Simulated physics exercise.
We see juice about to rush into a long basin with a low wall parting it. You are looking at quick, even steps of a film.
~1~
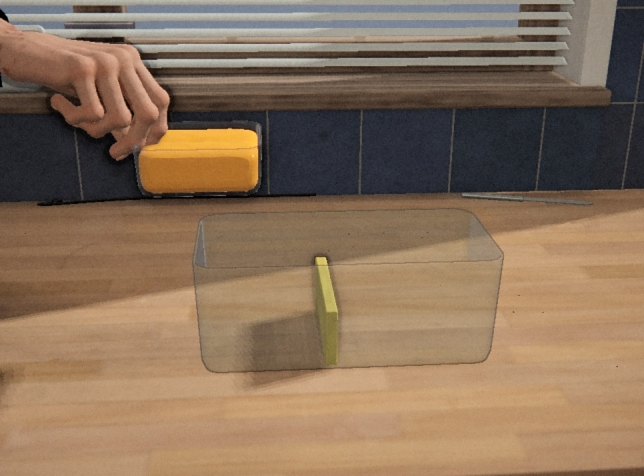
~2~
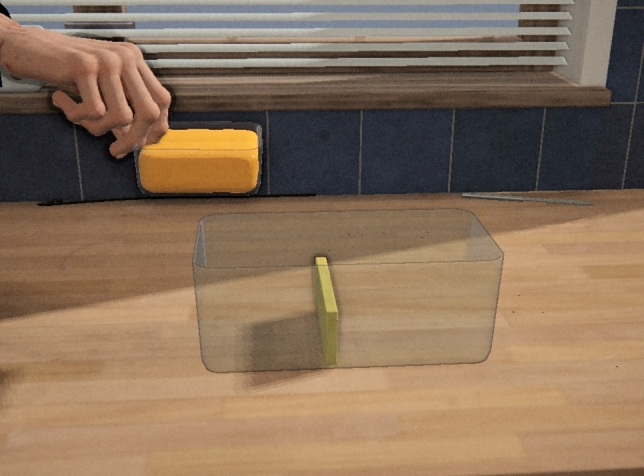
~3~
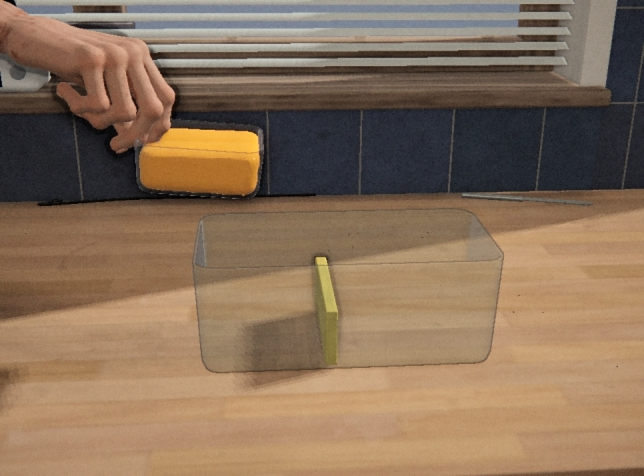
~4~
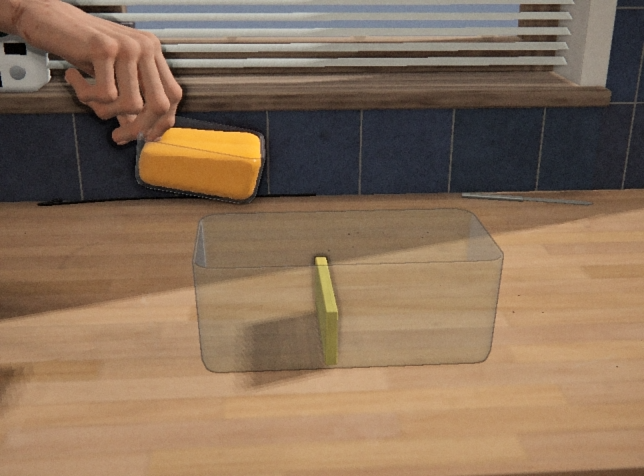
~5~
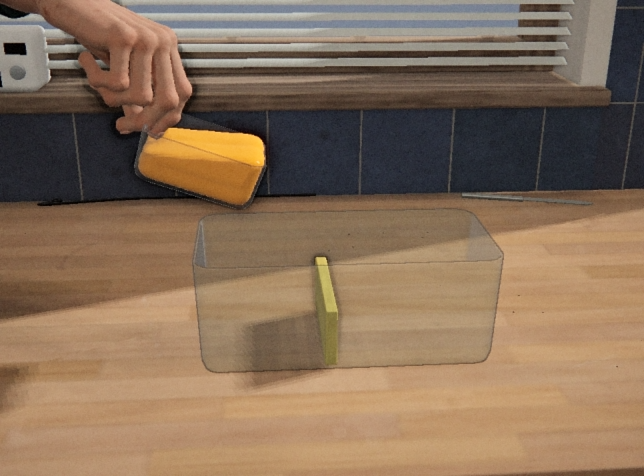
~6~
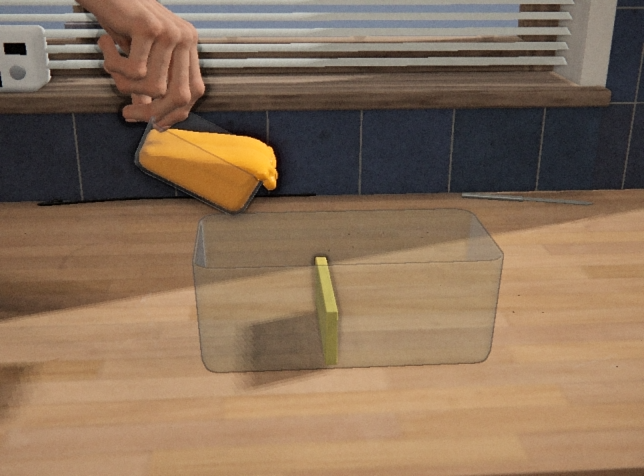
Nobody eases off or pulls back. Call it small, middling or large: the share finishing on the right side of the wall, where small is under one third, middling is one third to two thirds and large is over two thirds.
Small.
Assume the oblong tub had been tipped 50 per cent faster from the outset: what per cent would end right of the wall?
Around 5 percent ends up there.
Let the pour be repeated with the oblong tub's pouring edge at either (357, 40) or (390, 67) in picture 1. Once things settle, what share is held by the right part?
95 % and 95 %.
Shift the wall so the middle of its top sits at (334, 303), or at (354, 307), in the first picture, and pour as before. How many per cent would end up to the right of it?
First some 10, then 10 per cent.
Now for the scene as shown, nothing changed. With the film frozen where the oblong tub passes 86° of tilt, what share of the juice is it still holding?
It still holds close to 10 per cent at that lean.
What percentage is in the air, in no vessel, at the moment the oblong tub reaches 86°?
About 20 %.
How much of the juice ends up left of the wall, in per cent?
Share: Roughly 90 %.
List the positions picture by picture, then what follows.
In the first frame, it leans 0°; its right rim is at (260, 136); the juice meets the walls at (143, 143) and (257, 141); the long basin's rim runs from (197, 241) to (487, 234); the wall's top is at (326, 284).
In the second frame, it leans 1°; its right rim is at (260, 138); the juice meets the walls at (143, 142) and (258, 141).
In the third frame, it leans 5°; its right rim is at (261, 142); the juice meets the walls at (145, 141) and (259, 143).
In the fourth frame, it leans 11°; its right rim is at (263, 148); the juice meets the walls at (145, 140) and (261, 144).
In the fifth frame, it leans 20°; its right rim is at (263, 157); the juice meets the walls at (145, 140) and (265, 149); 3 per cent is over the edge.
In the sixth frame, it leans 30°; its right rim is at (263, 167); the juice meets the walls at (144, 140) and (254, 152); 10 per cent is over the edge.
A moment on, the oblong tub is tipped on its side and 12 per cent is still to pour, 58 is left of the wall and 10 right of it.
Next, the oblong tub is tipped right over and 3 per cent is still to pour, 84 is left of the wall and 10 right of it.
Then the oblong tub is tipped right over and 0 per cent is still to pour, 89 is left of the wall and 10 right of it.
Later the oblong tub is tipped right over and 0 per cent is still to pour, 89 is left of the wall and 11 right of it.
Finally, 89 per cent lies left of the wall, 10 right of it and 1 outside.
